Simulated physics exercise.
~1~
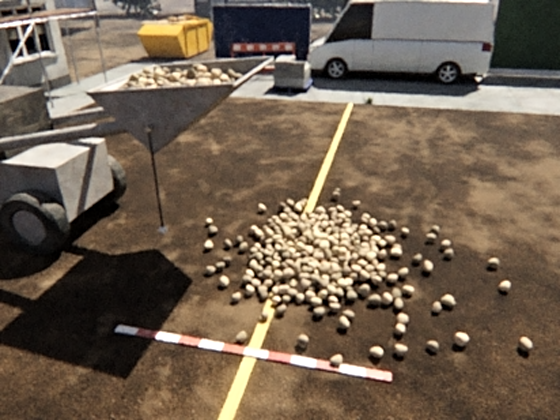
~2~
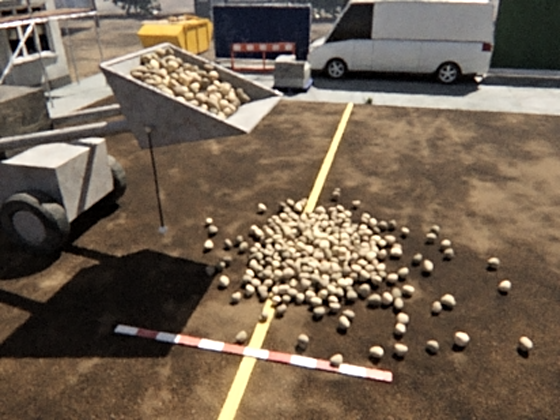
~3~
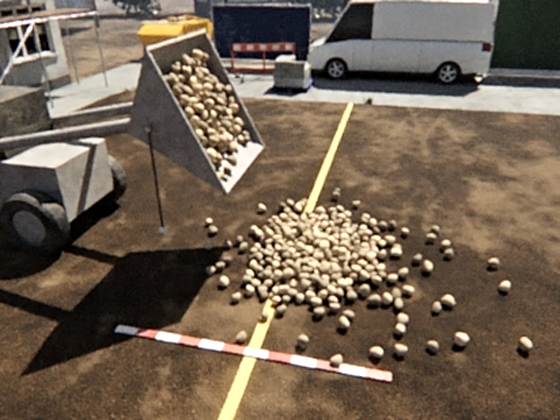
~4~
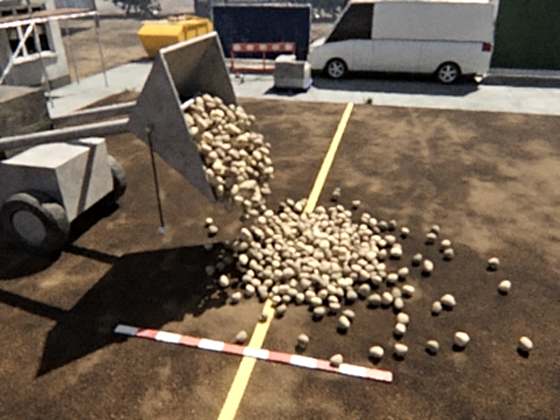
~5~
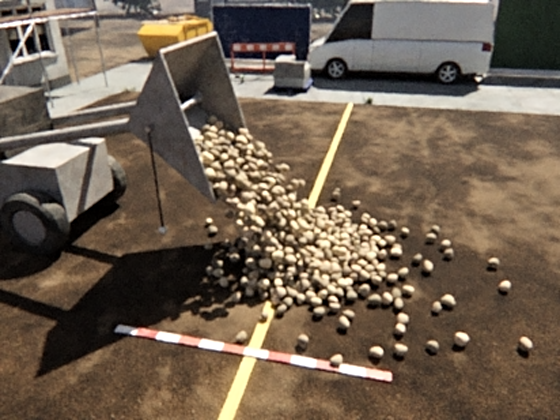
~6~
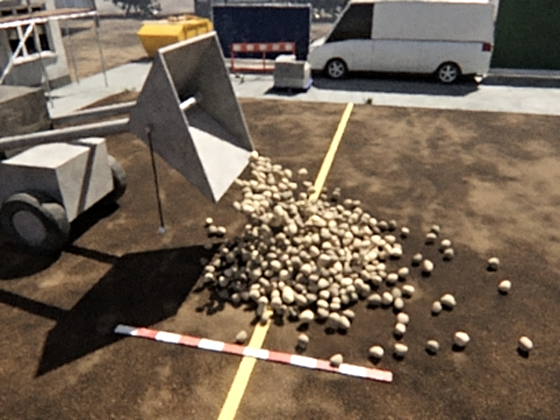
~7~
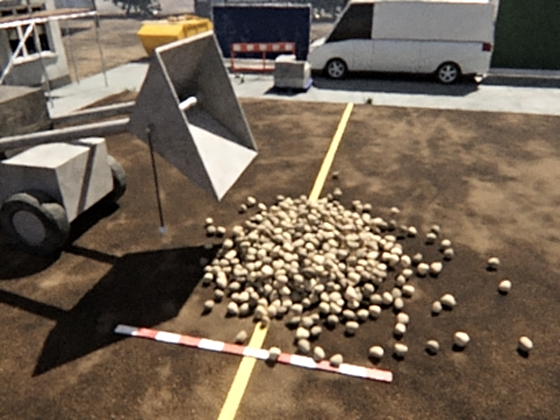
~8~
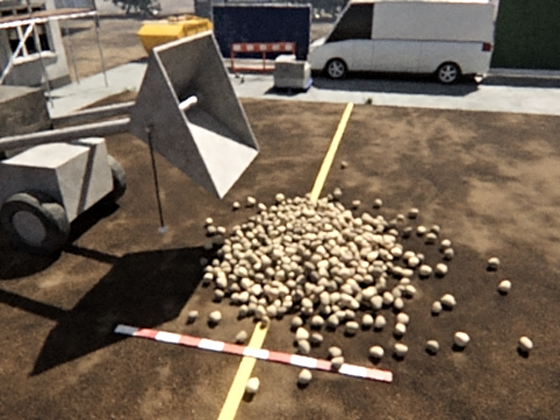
A grey bucket on a loader tips forward to the right, and its load of pale, rounded stones slides out onto the pile already lying across a yellow line. The bucket ends empty and steeply tilted above a larger, wider heap beside a red and white staff.
